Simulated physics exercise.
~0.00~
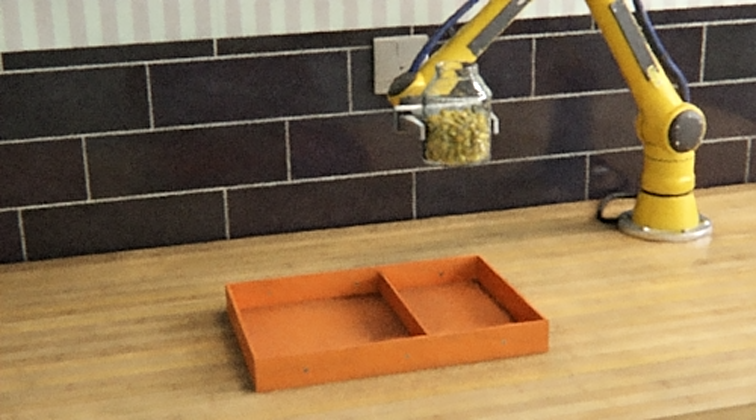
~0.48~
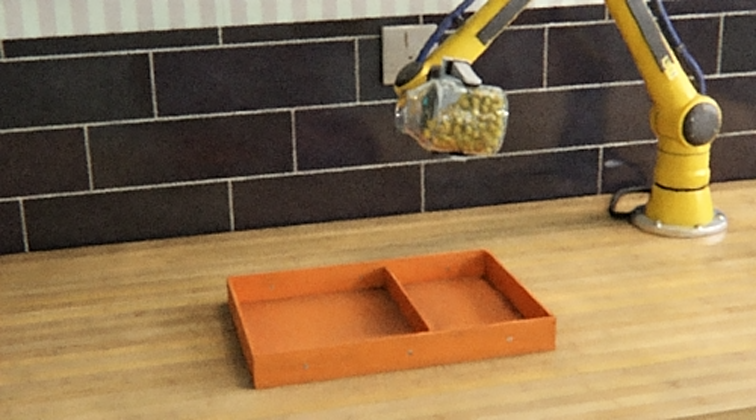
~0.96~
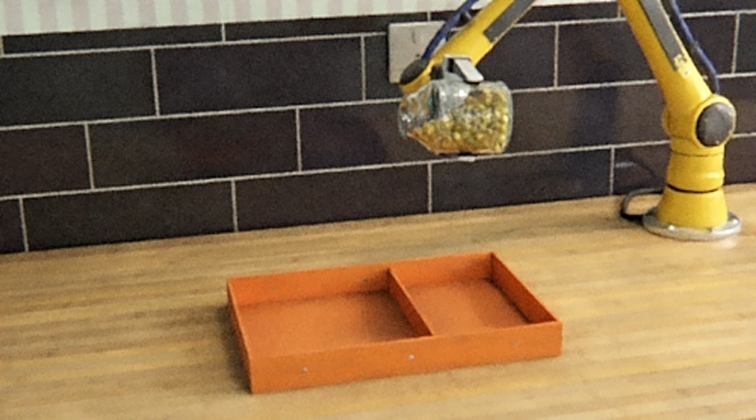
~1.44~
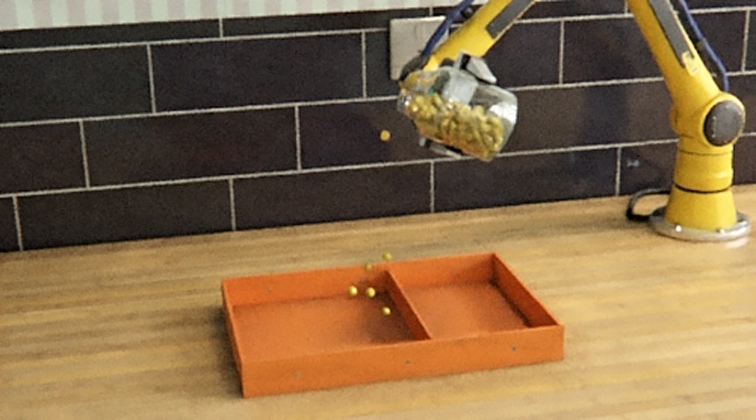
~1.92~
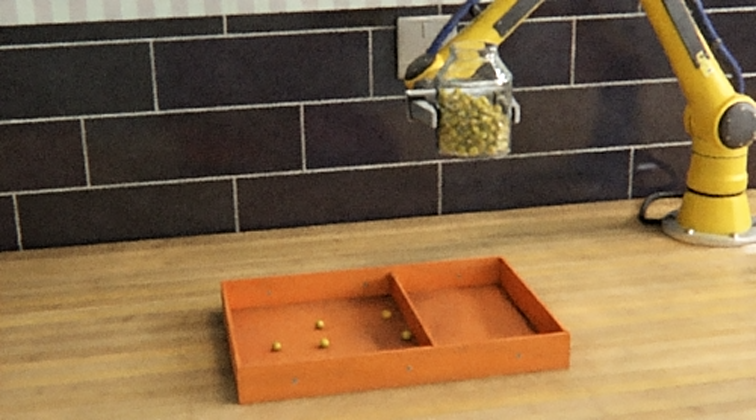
A yellow robot arm tipped a clear jar of small yellowish beads onto its side above an orange divided tray, let a few beads spill into the left part, then turned the jar upright again, still holding most of them.
